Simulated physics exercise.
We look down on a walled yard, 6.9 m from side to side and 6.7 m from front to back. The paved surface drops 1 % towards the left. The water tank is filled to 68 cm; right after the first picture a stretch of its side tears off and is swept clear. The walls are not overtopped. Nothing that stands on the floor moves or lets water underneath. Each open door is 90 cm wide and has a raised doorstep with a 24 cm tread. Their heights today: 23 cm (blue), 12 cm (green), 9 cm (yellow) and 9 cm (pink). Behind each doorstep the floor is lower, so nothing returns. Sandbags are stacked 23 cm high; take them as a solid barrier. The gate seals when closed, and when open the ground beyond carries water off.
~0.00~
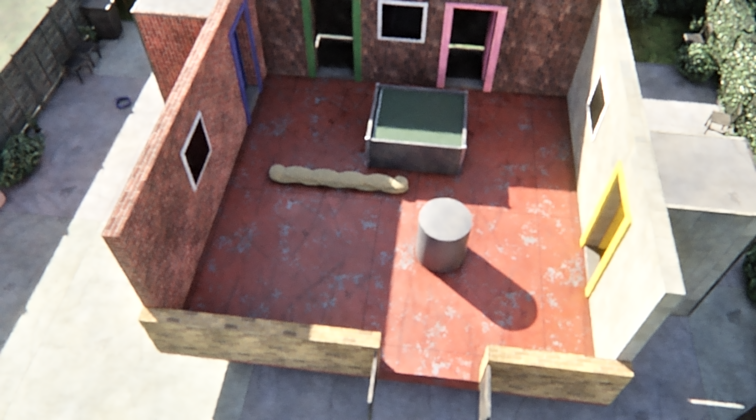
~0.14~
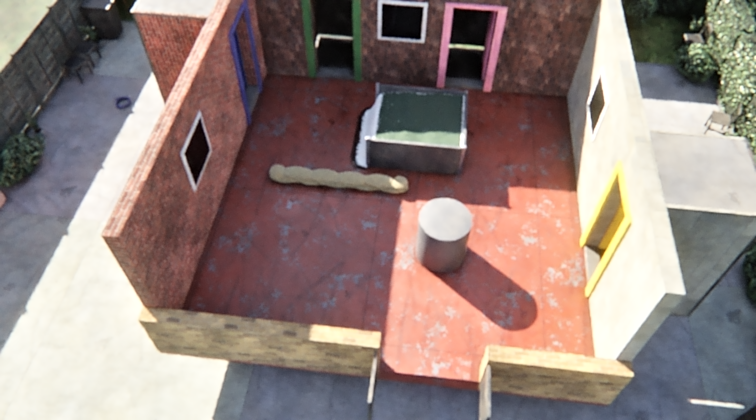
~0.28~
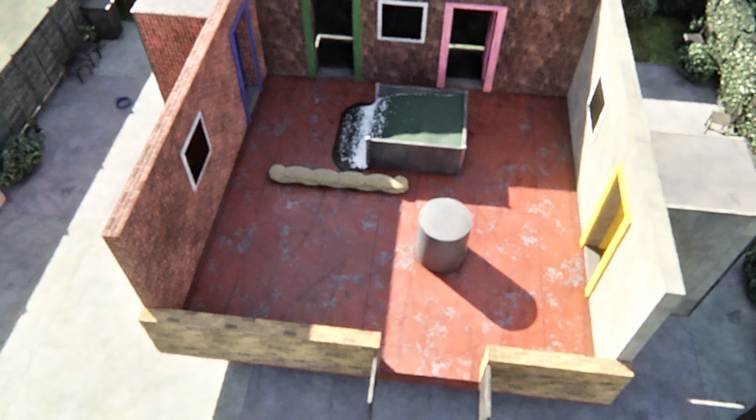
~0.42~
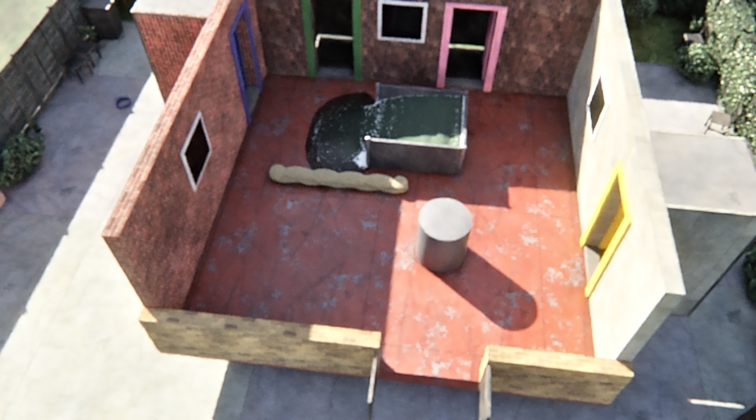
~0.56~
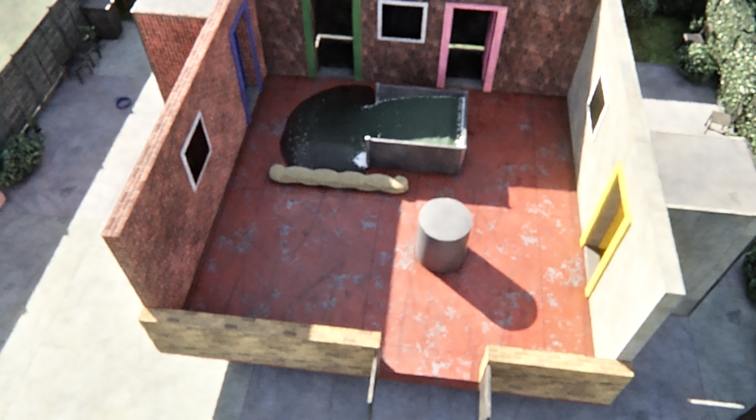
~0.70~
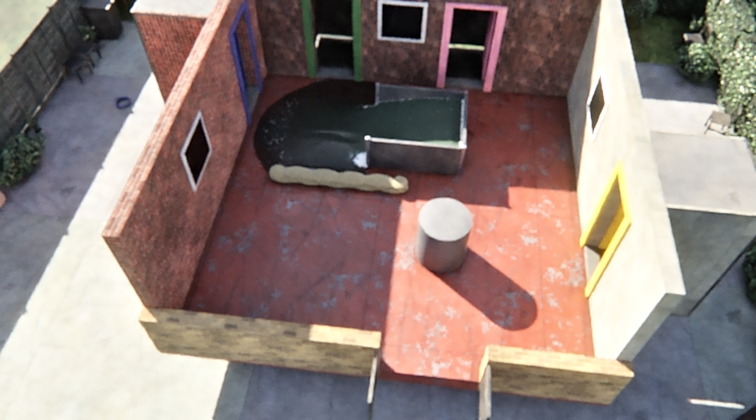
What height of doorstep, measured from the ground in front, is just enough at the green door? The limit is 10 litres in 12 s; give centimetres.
Some 14 cm above the ground.
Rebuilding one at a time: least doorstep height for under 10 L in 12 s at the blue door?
About 31 cm at blue.
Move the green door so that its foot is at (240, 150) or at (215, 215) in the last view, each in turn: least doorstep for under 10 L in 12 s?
About 33 and 5.5 cm.
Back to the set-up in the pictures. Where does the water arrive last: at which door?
It is the yellow one.
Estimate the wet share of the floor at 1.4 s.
Near 20 per cent is wet.
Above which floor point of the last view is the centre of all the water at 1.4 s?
Around (352, 135).
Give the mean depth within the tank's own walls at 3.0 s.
Some 12 cm.
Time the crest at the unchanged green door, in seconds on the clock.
At about 3.2 s.
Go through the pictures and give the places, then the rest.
In the first picture, still water, 68 cm deep, in the water tank at (419, 118); the green door at (333, 43) is dry.
In the second picture, water pours out at (374, 128) and has run 0.3 m, to (356, 162); about 9 cm deep outside, 68 cm at the back.
In the third picture, the gap is at (374, 130), the front 0.7 m out at (337, 159); the back of the water tank holds 68 cm.
In the fourth picture, water pours out at (374, 131) and has run 1.3 m, to (310, 150); about 9 cm deep outside, 63 cm at the back.
In the fifth picture, the gap is at (374, 132), the front 1.8 m out at (285, 145); the back of the water tank holds 57 cm.
In the sixth picture, the front is at (258, 139), 2.4 m from the gap at (374, 132); 5.8 m2 of floor is wet, 57 cm left at the back; the green door at (333, 43), 2.1 m from the gap, is still 0.1 m from the nearest water.
After 1.4 s water covers 20 % of the floor, deepest (41 cm) near (245, 159); 11 cm at the green door, 0 litres in over its 12 cm doorstep.
After 3.0 s water covers 35 % of the floor, deepest (30 cm) near (265, 79); 17 cm at the green door, 3 litres in over its 12 cm doorstep.
After 12.0 s water covers 95 % of the floor, deepest (9 cm) near (237, 158); 7 cm at the green door, 20 litres in over its 12 cm doorstep.
At the green door as built, the water arrived by 0.8 s and peaked near 18 cm at 3.2 s.
Run again over the same 12 s with other heights there, 15 litres in over 13 cm, 2 litres over 17.5 cm. The limit of 10 litres is kept from about 14 cm up.
